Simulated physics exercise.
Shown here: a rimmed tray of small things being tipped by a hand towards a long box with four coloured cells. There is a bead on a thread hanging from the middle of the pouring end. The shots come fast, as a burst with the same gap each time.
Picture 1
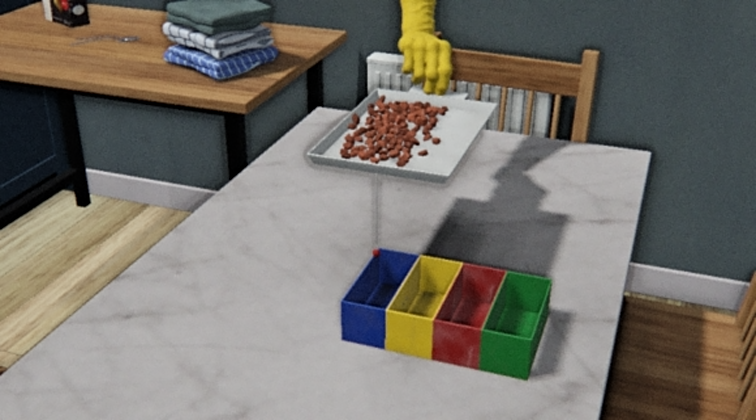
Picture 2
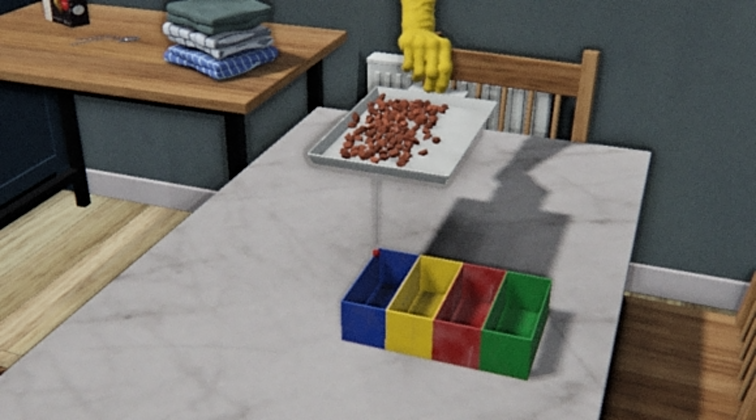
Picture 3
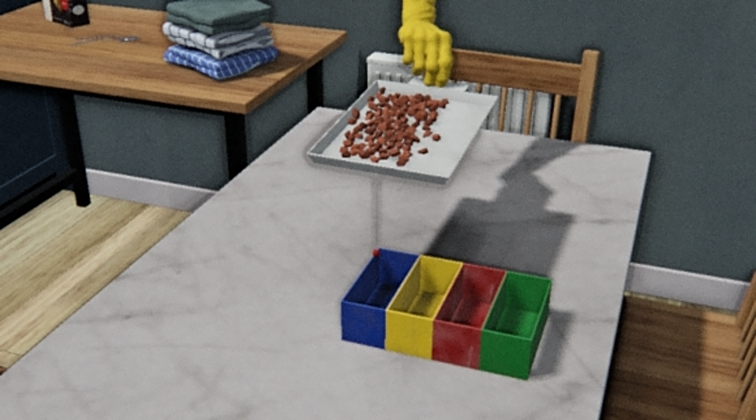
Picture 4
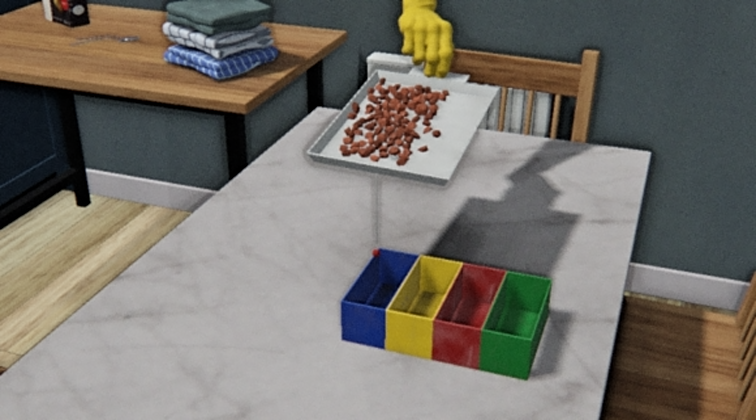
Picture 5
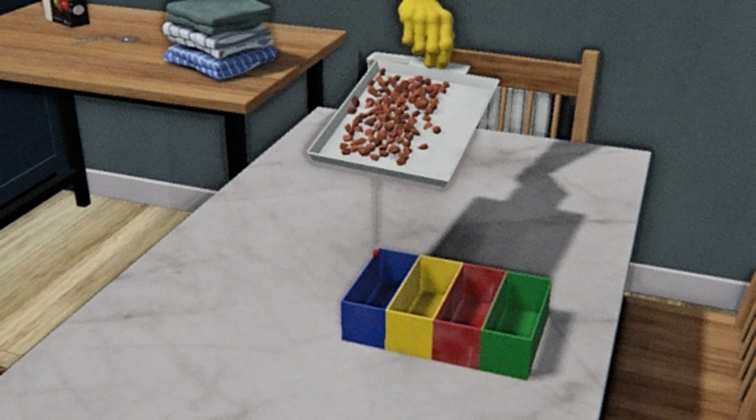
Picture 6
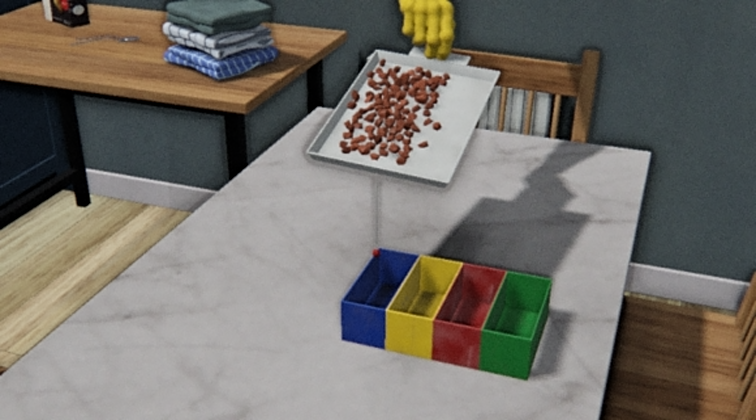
At the start, a yellow-gloved hand holds a rimmed tray of reddish-brown bits above a marble table, near a box with blue, yellow, red and green cells. The hand then gradually raises the tray's far end, steepening its slope, while the bits shift slightly and remain on the tray.
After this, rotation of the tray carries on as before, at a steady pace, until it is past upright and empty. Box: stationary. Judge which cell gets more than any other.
Most goes to the yellow cell.
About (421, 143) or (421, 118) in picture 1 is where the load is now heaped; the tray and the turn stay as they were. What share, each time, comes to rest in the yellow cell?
You'd get near 50 percent first and near 50 percent after that.
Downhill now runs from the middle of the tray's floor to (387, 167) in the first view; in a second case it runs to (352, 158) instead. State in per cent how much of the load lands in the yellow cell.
For the first it's near 20 %, for the second near 0 %.
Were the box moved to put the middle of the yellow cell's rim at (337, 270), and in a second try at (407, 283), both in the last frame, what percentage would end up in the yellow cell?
First placement: Some 10 %; second placement: Some 50 %.
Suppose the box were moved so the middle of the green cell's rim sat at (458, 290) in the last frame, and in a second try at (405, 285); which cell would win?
That red cell, then the green cell.
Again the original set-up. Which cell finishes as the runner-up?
The answer is blue.
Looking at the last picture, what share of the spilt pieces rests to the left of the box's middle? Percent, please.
Estimate: About 100 per cent.
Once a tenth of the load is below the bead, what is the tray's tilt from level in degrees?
Roughly 65 degrees at that moment.
Shortly afterwards, tray tipped steeply; the bulk on the tray; only a few in the blue cell; only a few in the yellow cell; a little falling or outside the box.
Next, tray tipped right over; a little on the tray; near a third in the yellow cell; near a quarter in the blue cell; a little in the red cell; near a quarter falling or outside the box.
Some moments later, tray tipped past a quarter turn; near half in the yellow cell; near a third in the blue cell; a little in the red cell; a little falling or outside the box.
In the end, tray tipped past a quarter turn; near half in the yellow cell; near a third in the blue cell; a little in the red cell; none at all in the green cell; a little outside the box.
